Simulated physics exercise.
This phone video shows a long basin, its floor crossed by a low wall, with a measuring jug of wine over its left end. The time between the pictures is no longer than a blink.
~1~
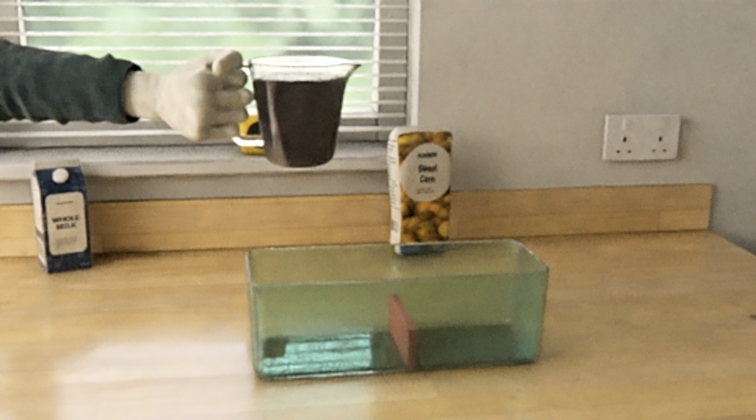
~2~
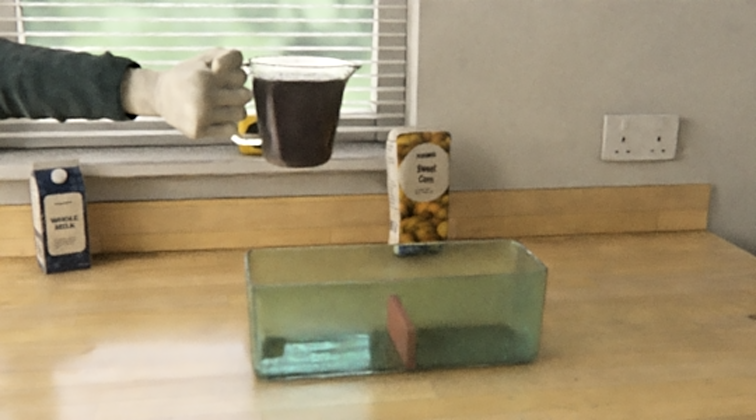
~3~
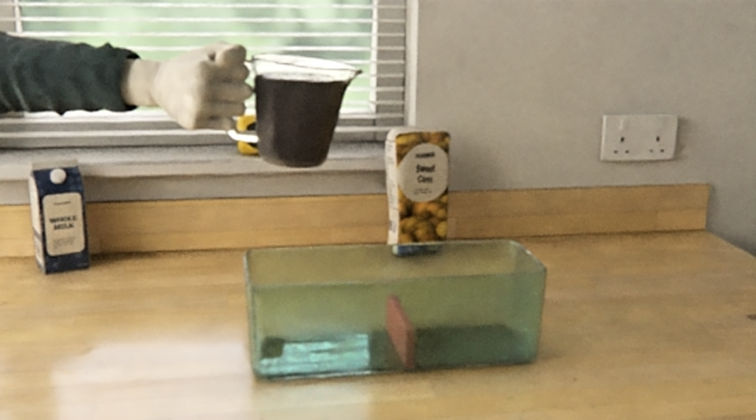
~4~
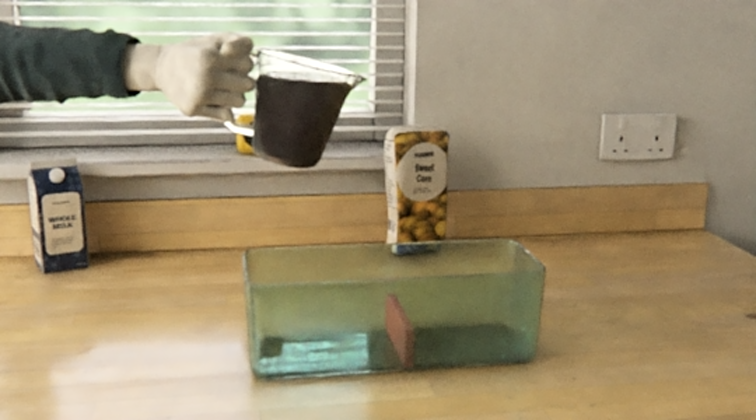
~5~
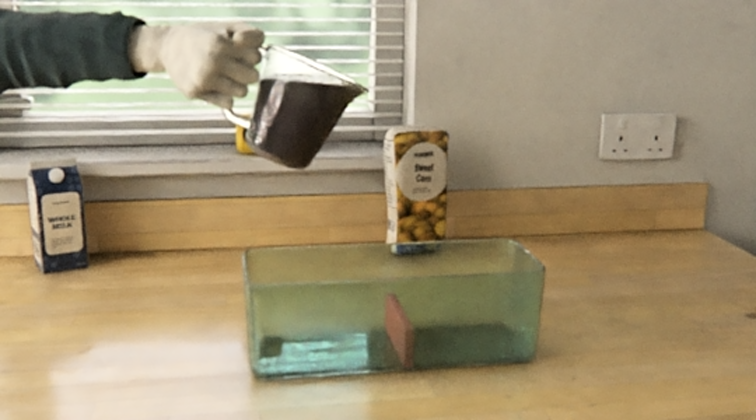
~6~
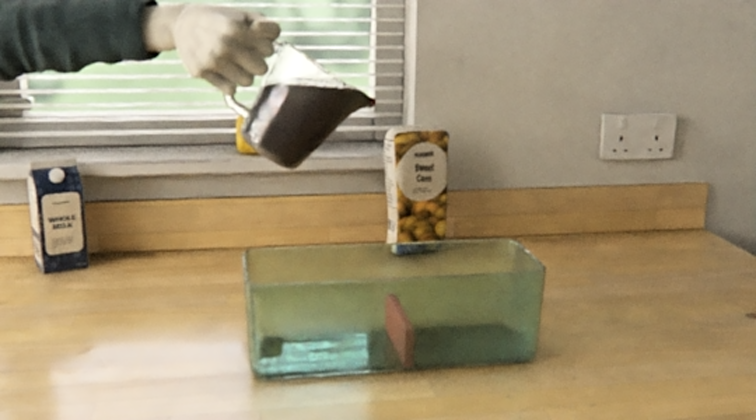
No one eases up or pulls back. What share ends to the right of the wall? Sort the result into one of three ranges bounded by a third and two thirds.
It falls in the middle range, a third to two thirds.
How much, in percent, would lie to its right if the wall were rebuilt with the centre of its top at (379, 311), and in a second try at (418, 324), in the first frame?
That'd be about 85 percent for the first and about 35 percent for the other.
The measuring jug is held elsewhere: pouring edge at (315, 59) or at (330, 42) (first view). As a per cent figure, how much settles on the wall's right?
Roughly 5 per cent, and 20 per cent.
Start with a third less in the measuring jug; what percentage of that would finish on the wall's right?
Roughly 30 in a hundred.
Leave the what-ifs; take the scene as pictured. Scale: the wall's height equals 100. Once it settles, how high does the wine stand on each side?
I get 30 % for the left and 30 % for the right.
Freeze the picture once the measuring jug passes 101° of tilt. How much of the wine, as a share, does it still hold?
Roughly 40 in a hundred.
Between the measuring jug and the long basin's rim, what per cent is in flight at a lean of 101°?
Estimate: 35 per cent, roughly.
A moment on, the tilt is 101° and 40 per cent is still to pour, 0 is left of the wall and 23 right of it.
Next, the tilt is 114° and 3 per cent is still to pour, 35 is left of the wall and 49 right of it.
Then the tilt is 114° and 0 per cent is still to pour, 47 is left of the wall and 50 right of it.
Later the tilt is 114° and 0 per cent is still to pour, 47 is left of the wall and 51 right of it.
In the end 47 per cent lies left of the wall, 51 right of it and 3 outside.
